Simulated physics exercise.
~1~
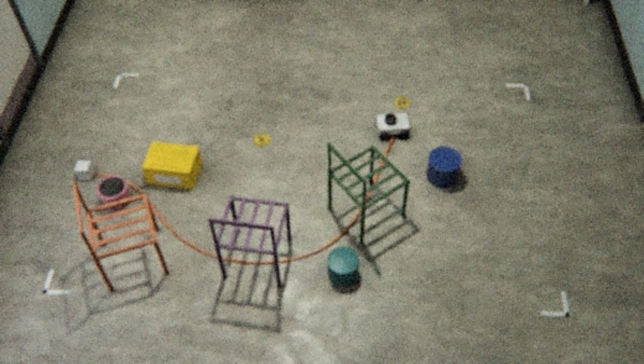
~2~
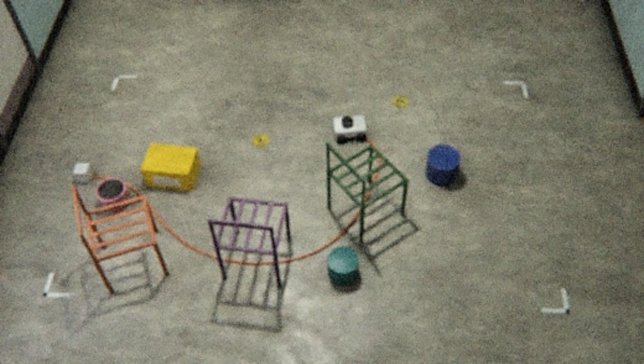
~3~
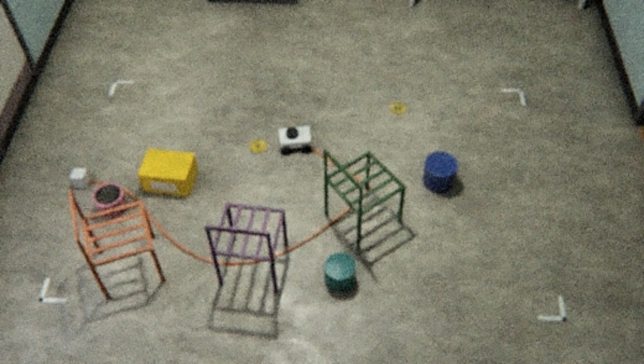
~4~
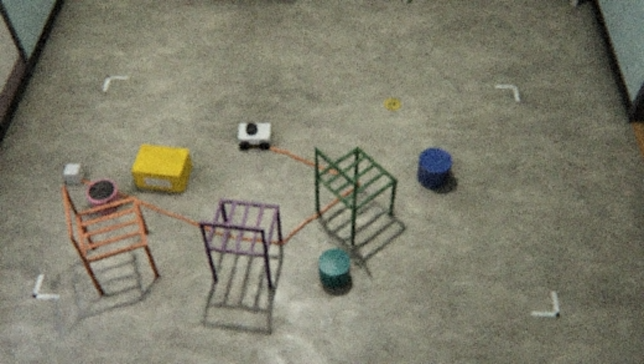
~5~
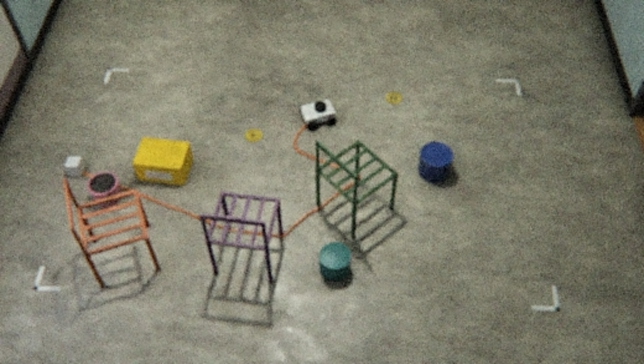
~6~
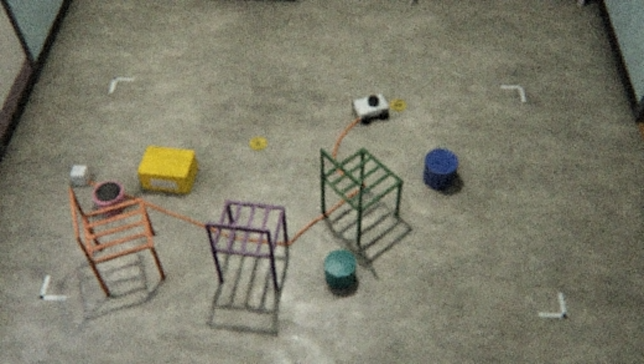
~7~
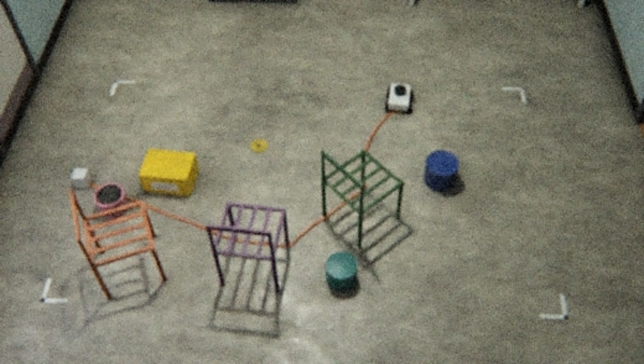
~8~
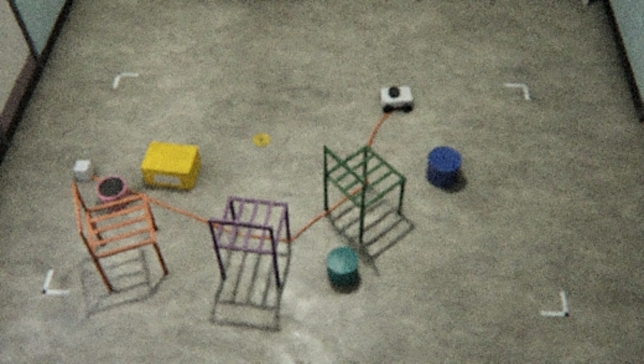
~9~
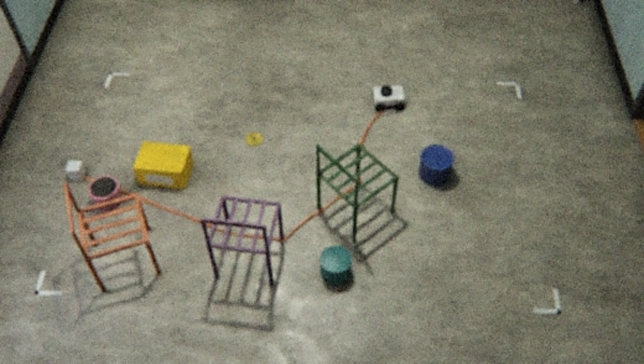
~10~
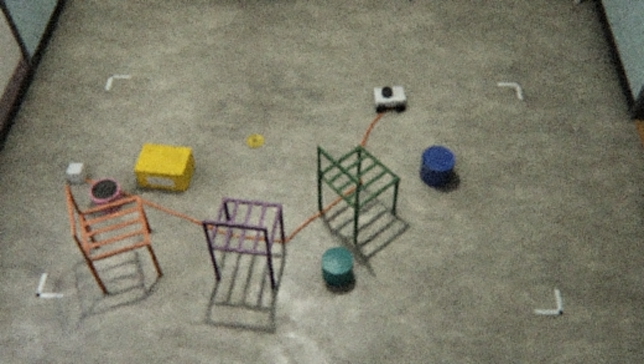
A small white cart trailing an orange lead drives across a speckled grey floor, seen from above by a slightly swaying camera. An orange chair-like frame, a pink pot and a yellow box sit at left, a purple frame stands near the middle, and a green frame, a teal tub and a blue bin are to the right. From the upper right, the cart moves left past one yellow mark to another, and the curved lead draws straighter. It then turns back right, pulling the lead around behind it, and stops near the first mark, the lead bending through the green frame.
